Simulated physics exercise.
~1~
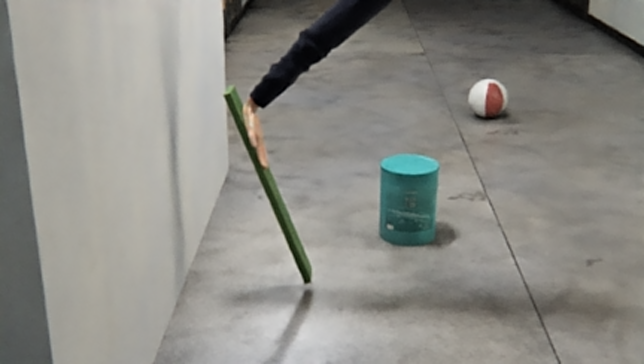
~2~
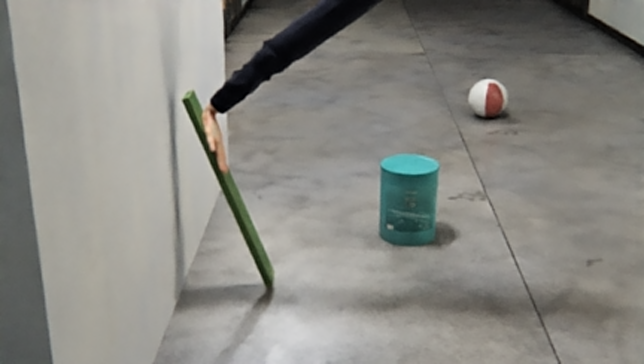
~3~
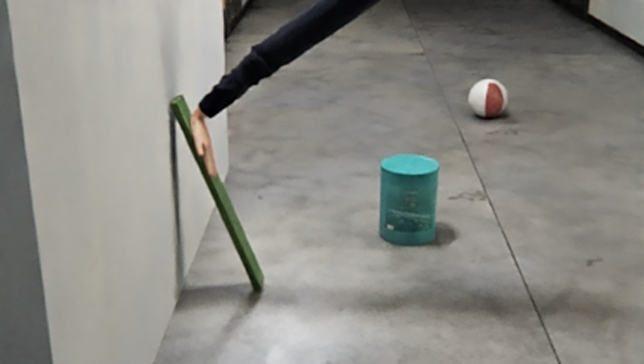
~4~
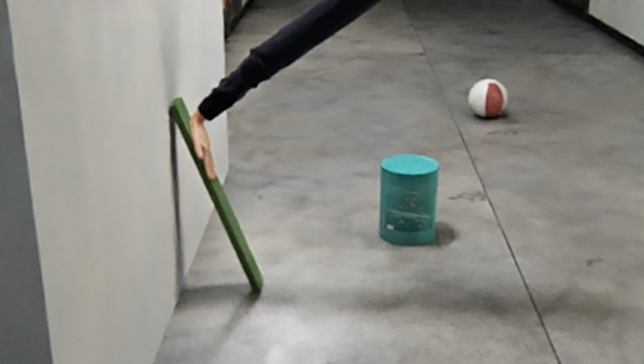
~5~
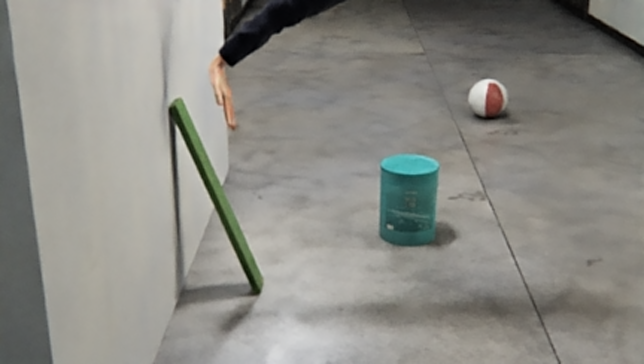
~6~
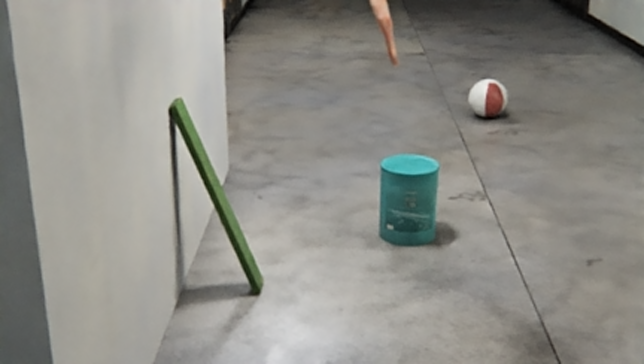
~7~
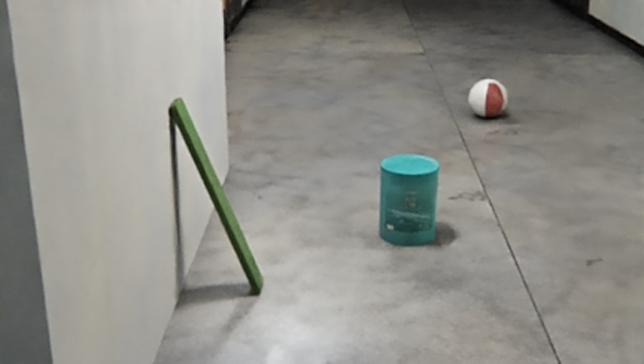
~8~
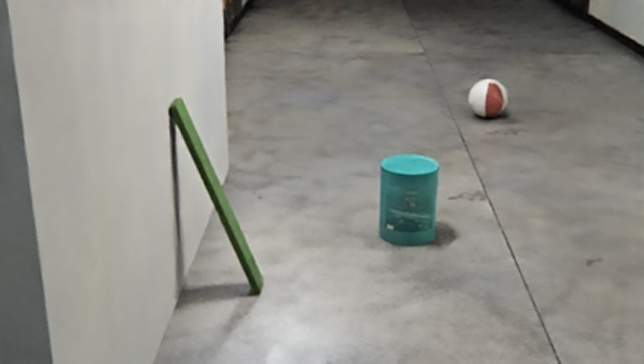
A hand leaning a green plank against a pale wall, then letting go and withdrawing as the plank stays propped.
